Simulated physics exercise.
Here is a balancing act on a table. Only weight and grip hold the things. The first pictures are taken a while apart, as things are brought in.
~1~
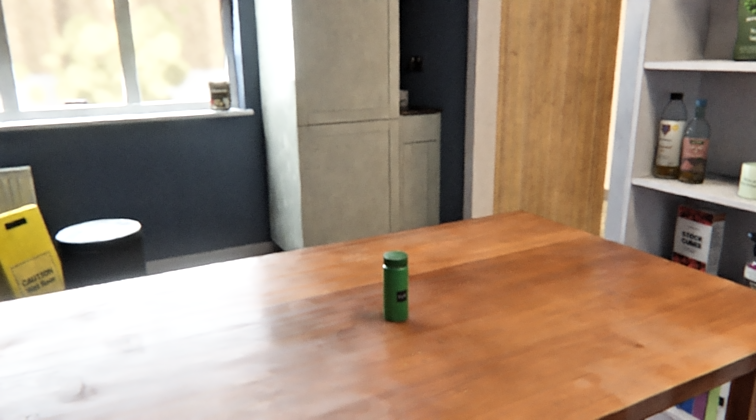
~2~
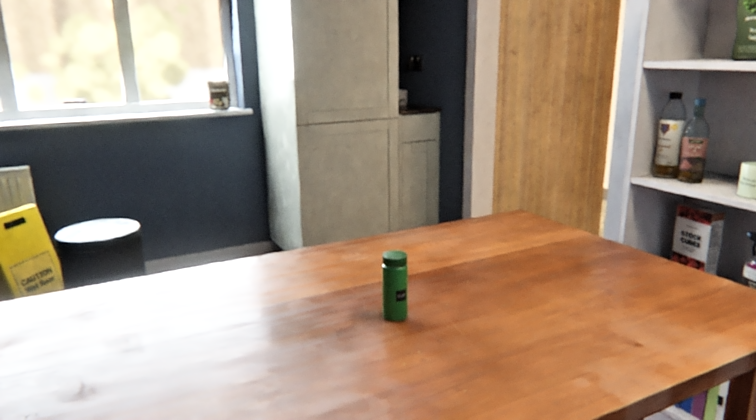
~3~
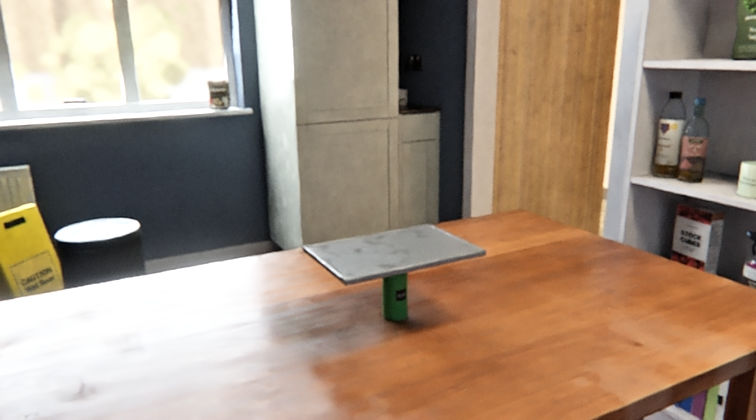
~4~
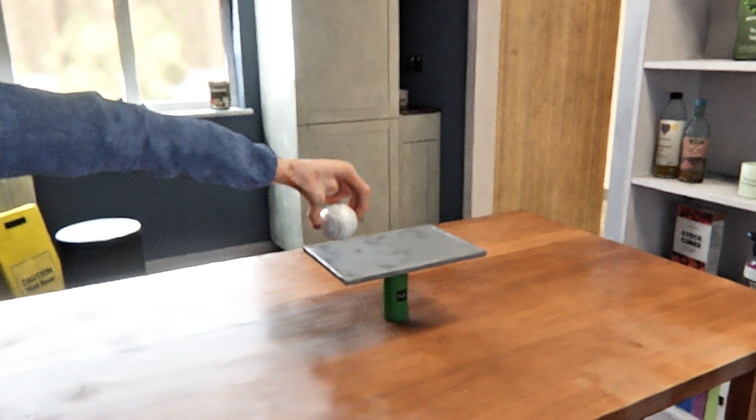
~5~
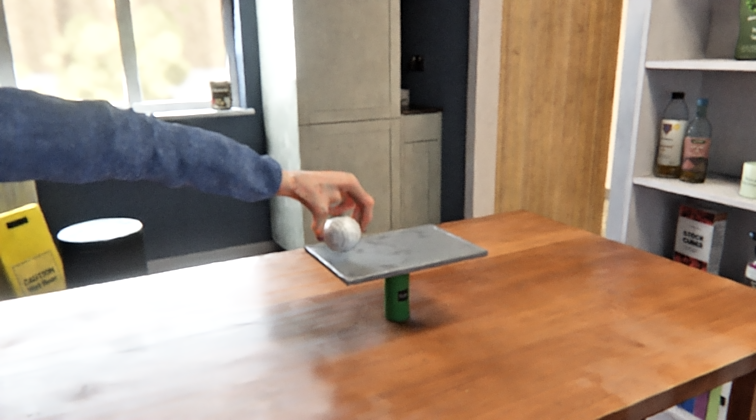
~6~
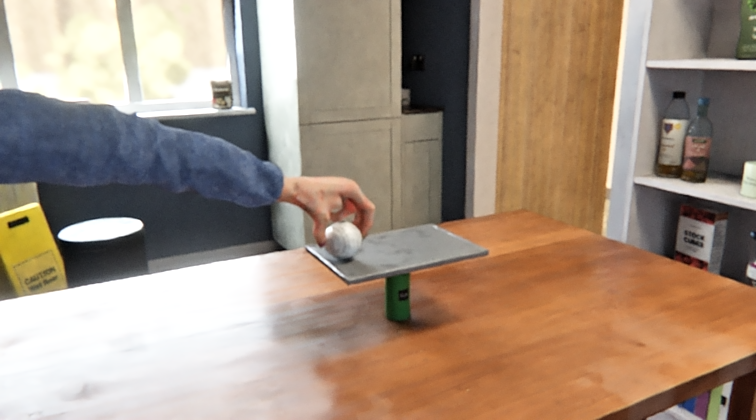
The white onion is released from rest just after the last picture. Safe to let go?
It loses its balance.
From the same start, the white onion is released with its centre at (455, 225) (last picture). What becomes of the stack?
Then it comes apart.
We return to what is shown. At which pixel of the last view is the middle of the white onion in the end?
Around (324, 317).
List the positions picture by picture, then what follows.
In the first frame, the last thing is not in view yet; green shaker (396, 286).
In the second frame, the last thing is not in view yet; green shaker (395, 285).
In the third frame, the last thing is not in view yet; green shaker (395, 285).
In the fourth frame, still above its spot; white onion (338, 222); green shaker (396, 285).
In the fifth frame, still above its spot; white onion (342, 234); green shaker (397, 285).
In the sixth frame, set down, still held; white onion (343, 240); green shaker (398, 285).
Then, 0.40 s later than the last frame, white onion now fallen; grey lid tilted by 65°.
Then, 0.60 s later than the last frame, grey lid tilted by 66°.
Then, 0.90 s later than the last frame, green shaker and grey lid now fallen.
When it is over, fallen, green shaker, grey lid and white onion. End places, in pixels of the last picture, white onion near (325, 317). The stack comes apart.
